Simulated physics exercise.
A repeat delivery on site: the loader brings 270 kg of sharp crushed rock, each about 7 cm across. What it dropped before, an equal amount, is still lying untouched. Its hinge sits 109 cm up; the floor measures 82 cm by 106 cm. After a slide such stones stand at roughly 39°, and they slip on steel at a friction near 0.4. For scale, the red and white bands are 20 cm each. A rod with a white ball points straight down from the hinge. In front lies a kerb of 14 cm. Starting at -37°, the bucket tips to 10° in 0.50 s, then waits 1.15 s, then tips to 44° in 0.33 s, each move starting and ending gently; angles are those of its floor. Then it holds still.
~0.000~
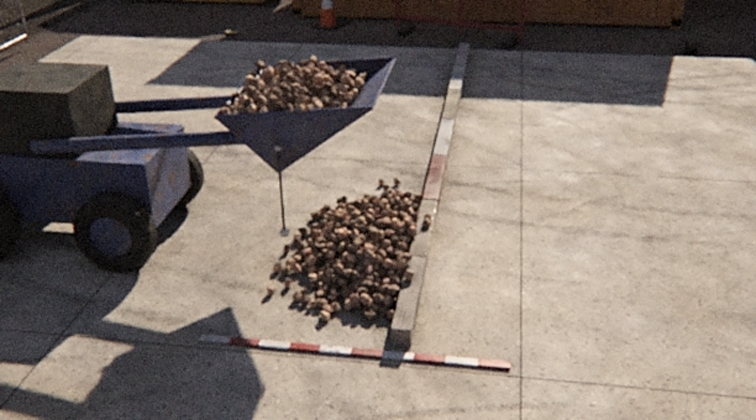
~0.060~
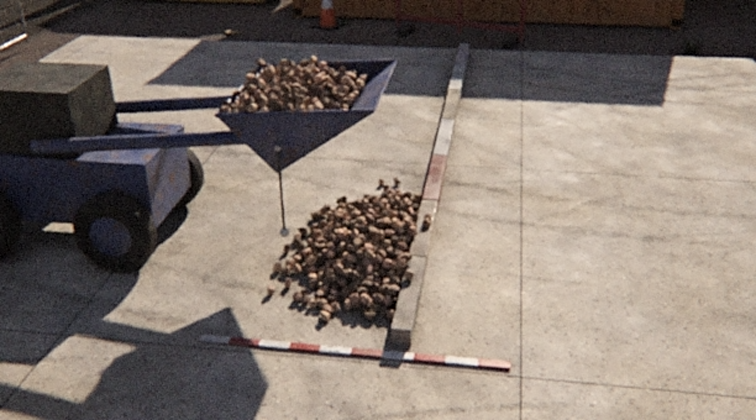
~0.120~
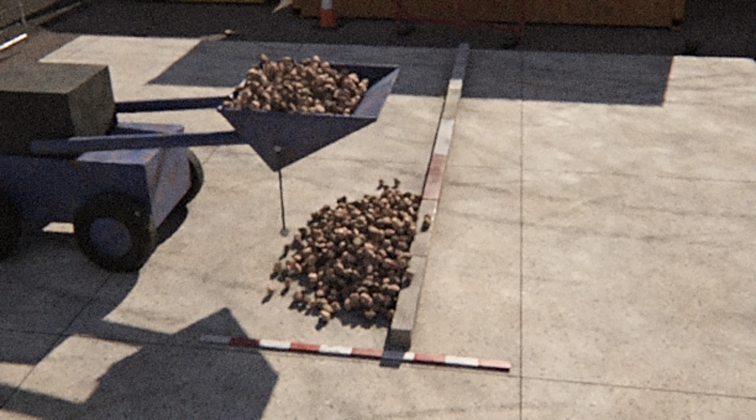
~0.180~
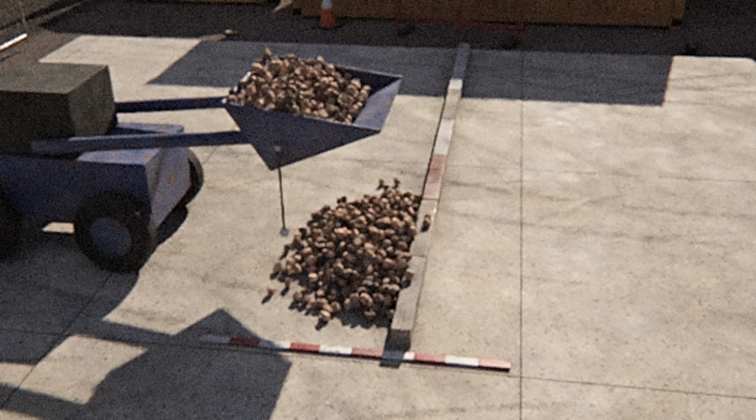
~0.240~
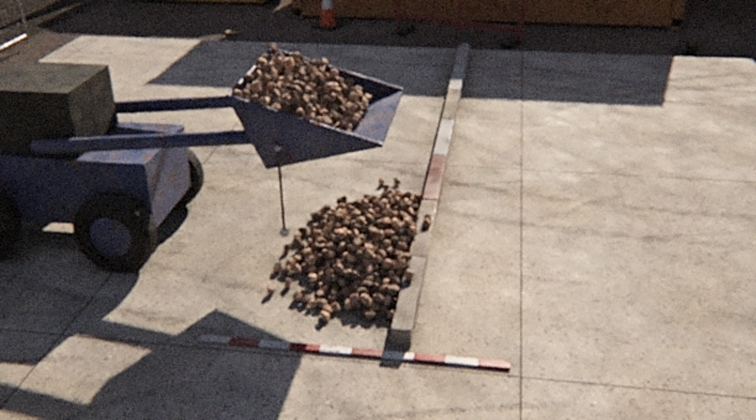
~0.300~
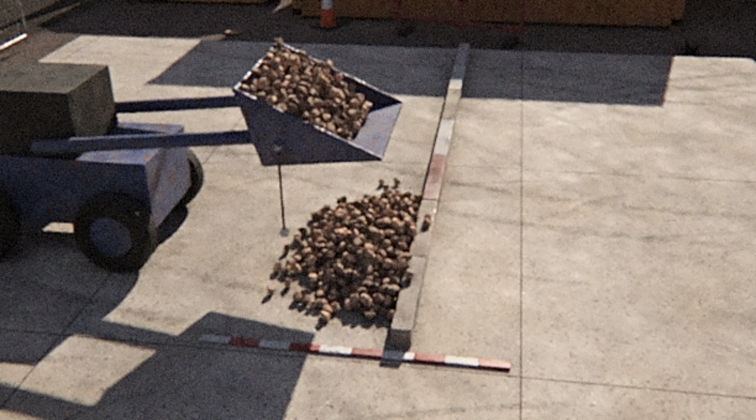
A sunlit concrete yard with dark shadows is seen from above at an angle, the view staying still. On the left, a dark blue loader holds a bucket of brownish stones over a similar heap, which lies beside a long low kerb, with a red-and-white banded strip in front. The bucket slowly tilts, its back rising and its right-hand lip dipping, while its stones shift slightly and its shadow changes shape.
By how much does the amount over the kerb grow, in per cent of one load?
About 26 per cent.
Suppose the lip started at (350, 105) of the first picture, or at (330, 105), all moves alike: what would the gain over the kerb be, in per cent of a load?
First some 10, then 0 per cent.
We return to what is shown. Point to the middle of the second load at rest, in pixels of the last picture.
Near (397, 234).
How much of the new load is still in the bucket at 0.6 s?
Roughly 100 per cent is still inside.
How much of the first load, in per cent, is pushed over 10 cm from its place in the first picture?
Roughly 0 per cent of them.
After 0.4 s the floor is at 5°; in per cent of one load, 100 in the bucket, 100 on this side of the kerb; the foremost stones are at (414, 238).
After 0.6 s the floor is at 10°; in per cent of one load, 100 in the bucket, 100 on this side of the kerb; the foremost stones are at (414, 238).
After 2.4 s the floor is at 44°; in per cent of one load, 19 in the bucket, 176 on this side of the kerb, 6 over the kerb; the foremost stones are at (490, 244).
After 4.9 s the floor is at 44°; in per cent of one load, 0 in the bucket, 174 on this side of the kerb, 26 over the kerb; the foremost stones are at (540, 251). Net gain over the kerb, 26.
